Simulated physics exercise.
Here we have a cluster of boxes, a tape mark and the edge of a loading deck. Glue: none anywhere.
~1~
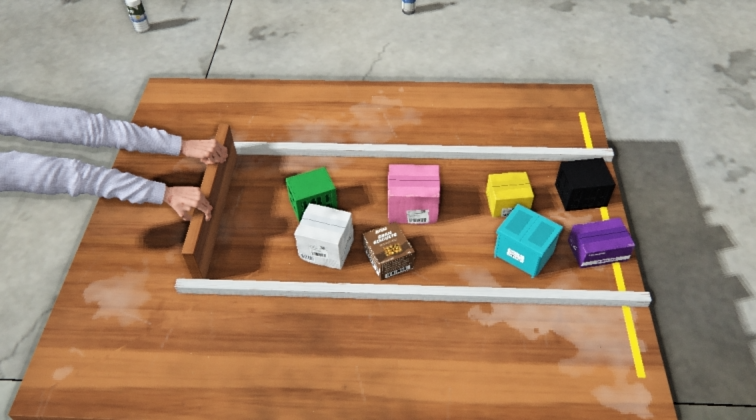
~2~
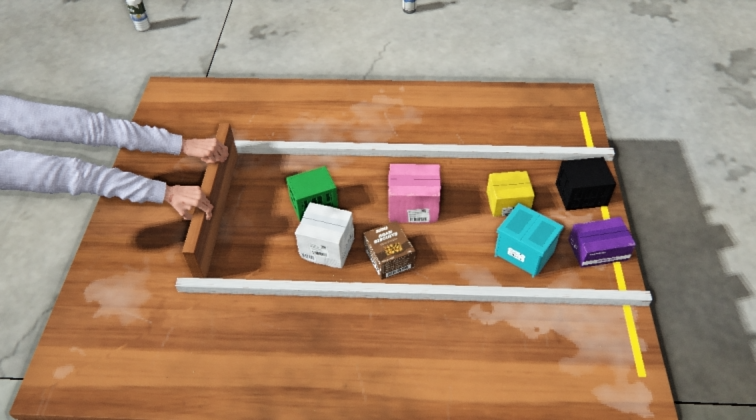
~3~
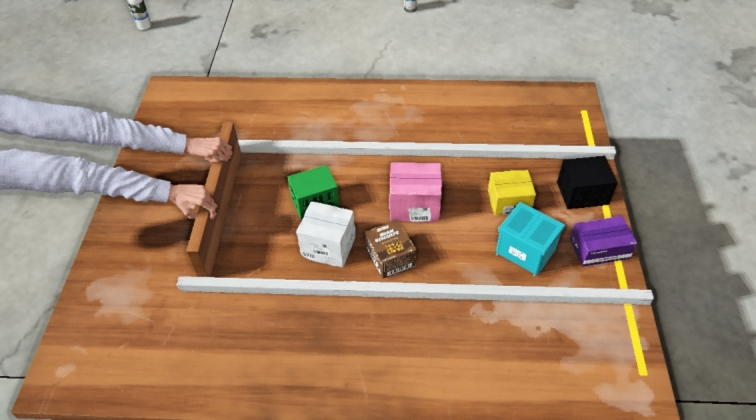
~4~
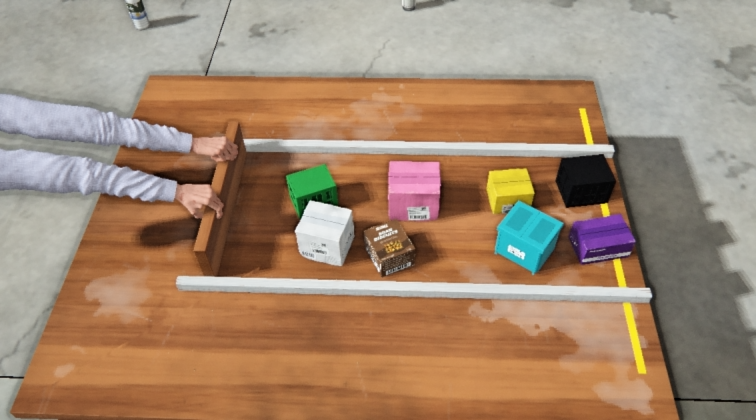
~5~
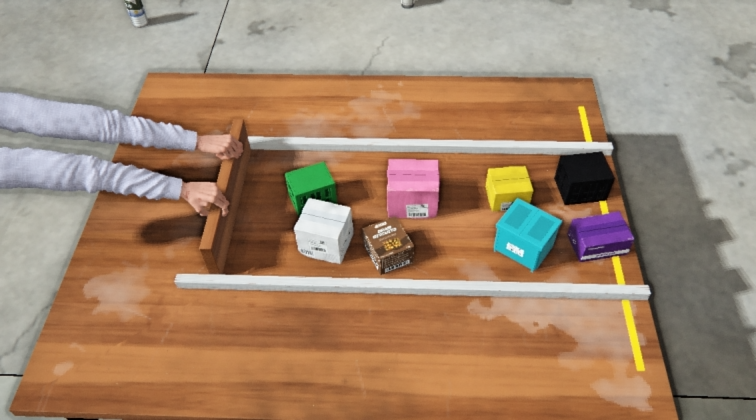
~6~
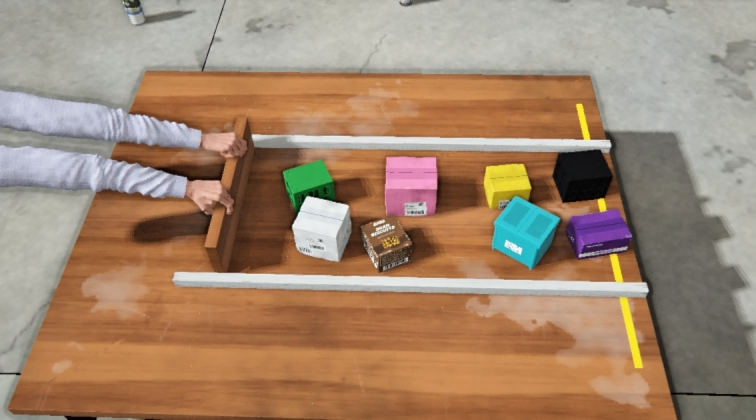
Two hands in pale sleeves hold an upright brown plank at the left of a wooden deck on a concrete floor, seen from above. Between two white rails sit green, white, pink, brown, yellow, turquoise, black and purple boxes, the last two by a yellow tape line at right. The hands push the plank slightly rightward, the boxes stay put on the deck, and the view shifts faintly.
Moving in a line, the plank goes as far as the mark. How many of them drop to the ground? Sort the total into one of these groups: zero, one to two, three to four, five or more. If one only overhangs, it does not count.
It goes in the group five or more.
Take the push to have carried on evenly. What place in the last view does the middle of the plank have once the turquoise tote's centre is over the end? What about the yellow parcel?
Around (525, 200), then around (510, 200).
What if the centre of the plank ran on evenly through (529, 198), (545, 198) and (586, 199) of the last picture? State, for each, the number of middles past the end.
The numbers past the end are 4, 4 and 6.
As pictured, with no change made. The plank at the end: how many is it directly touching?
1 are in contact with it.
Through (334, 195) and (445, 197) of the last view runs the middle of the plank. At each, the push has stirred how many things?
That makes 3 at the first spot and 8 at the second.
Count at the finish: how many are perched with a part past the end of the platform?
I make it 1.
Soon after, none off yet; purple parcel at rest near (598, 234); black crate at rest near (582, 176); turquoise tote at rest near (524, 233).
After that, none off yet; purple parcel displaced a little near (614, 233); black crate displaced a little near (592, 176); turquoise tote displaced about its own width near (559, 232).
And then, three off so far; purple parcel off the edge near (656, 293); black crate off the edge near (656, 255); turquoise tote tilting a little near (644, 224).
In the end, the number that fall off is five or more; gone, white parcel, brown box, pink parcel, yellow parcel, turquoise tote, black crate and purple parcel.
